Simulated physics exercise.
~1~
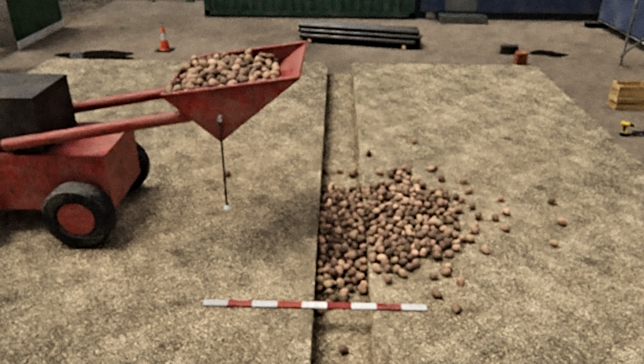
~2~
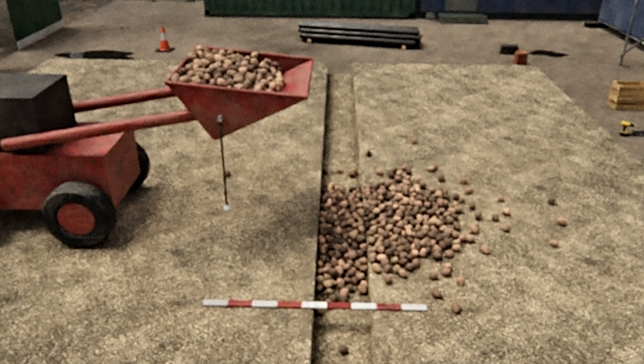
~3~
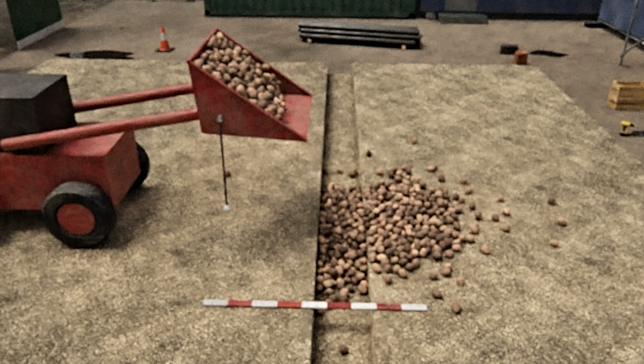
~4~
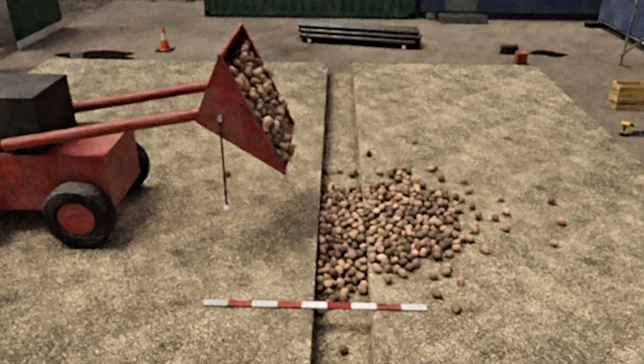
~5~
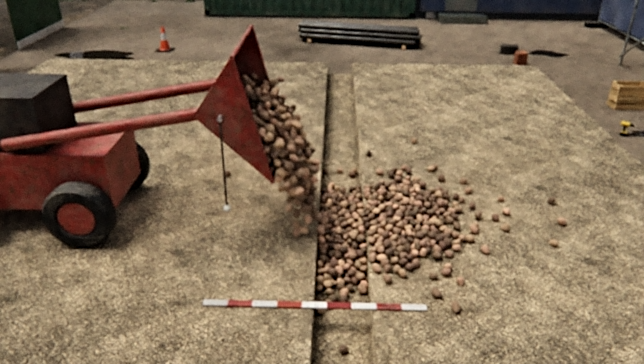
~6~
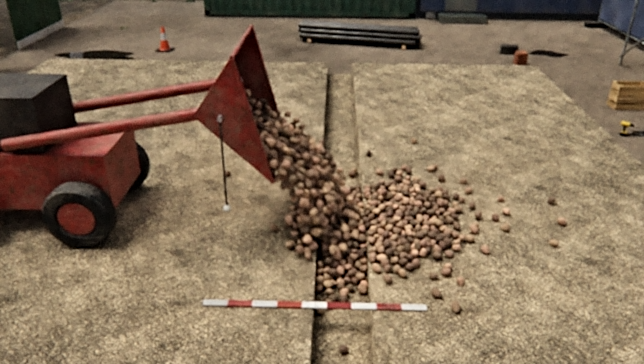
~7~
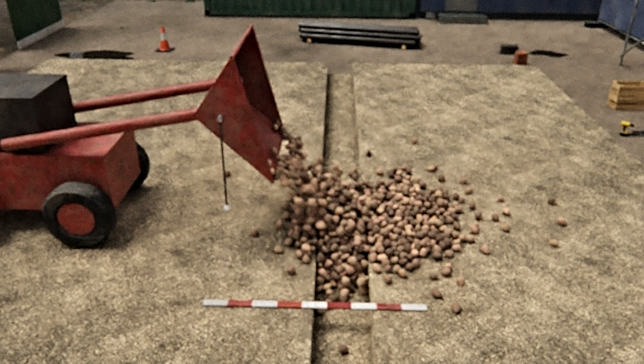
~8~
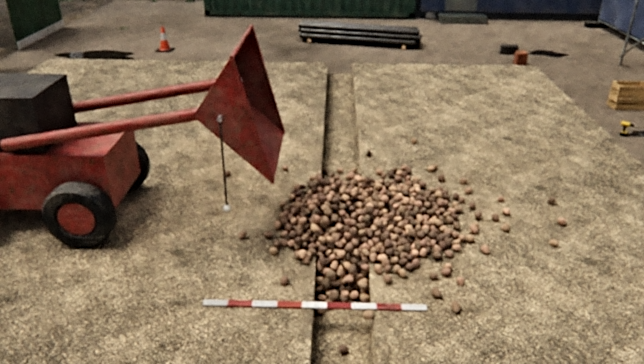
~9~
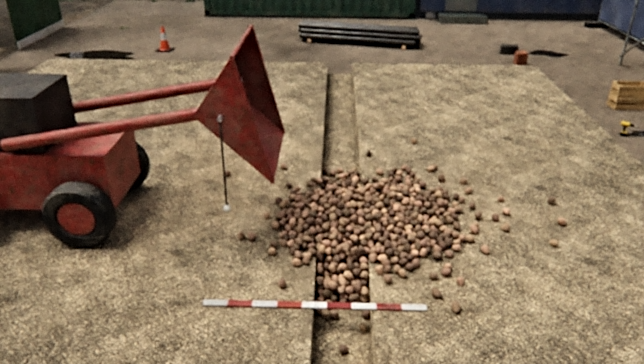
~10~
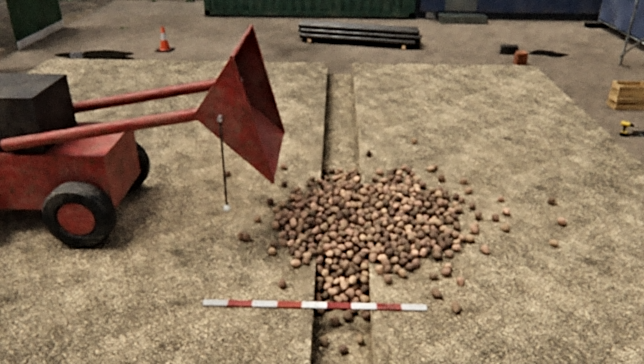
On a sandy yard, a red loader tips round stones onto a heap across a trench.
